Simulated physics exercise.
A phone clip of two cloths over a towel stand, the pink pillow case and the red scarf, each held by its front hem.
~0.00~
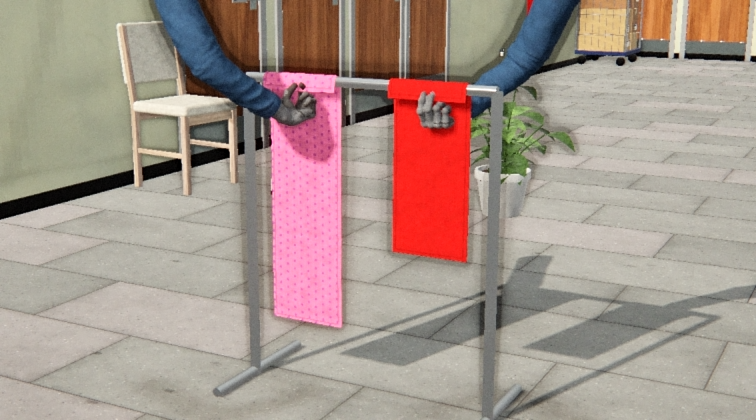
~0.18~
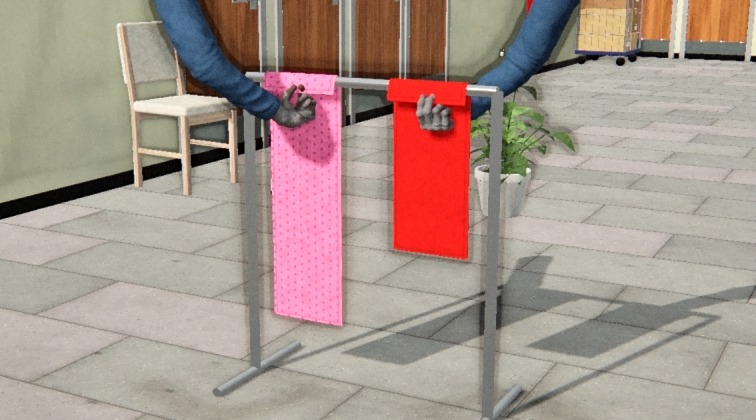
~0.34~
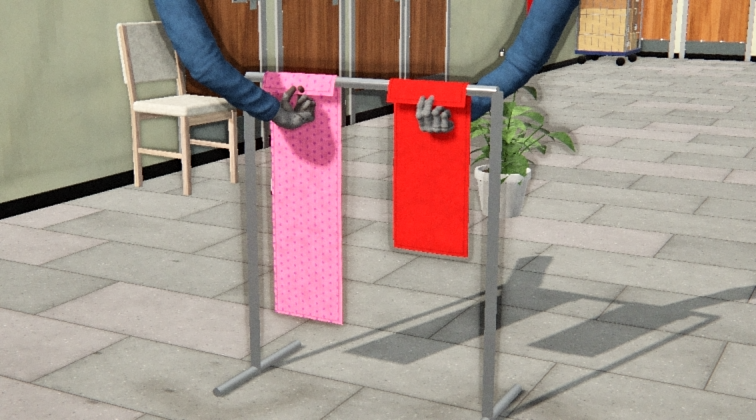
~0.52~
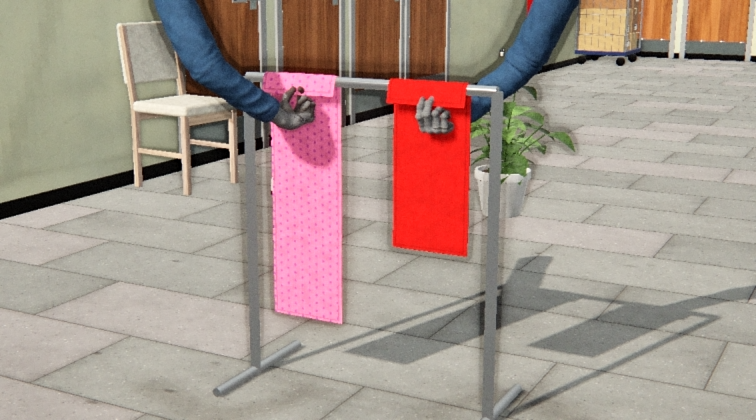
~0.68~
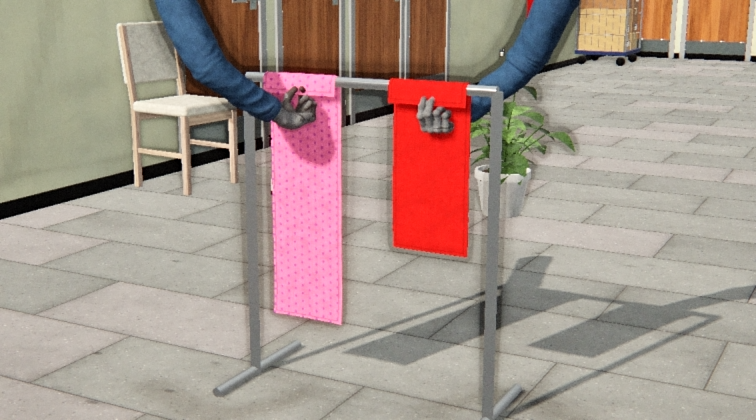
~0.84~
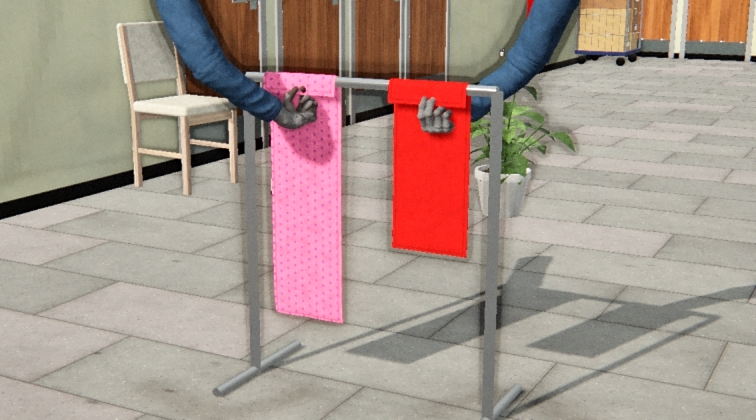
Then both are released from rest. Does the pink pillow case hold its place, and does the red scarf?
The pink pillow case slips to the floor; the red scarf is pulled off by its long side.
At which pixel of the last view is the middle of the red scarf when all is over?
Near (429, 406).
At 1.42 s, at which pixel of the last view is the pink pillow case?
At about (311, 378).
Around 1.16 s, pillow case clear of the rail and dropping near (308, 273); scarf clear of the rail and dropping near (430, 232).
Around 1.42 s, pillow case in a heap on the floor near (311, 378); scarf in a heap on the floor near (429, 404).
Finally, pillow case in a heap on the floor near (311, 380); scarf in a heap on the floor near (428, 406). The pink pillow case is pulled off by its long side and the red scarf slides off.
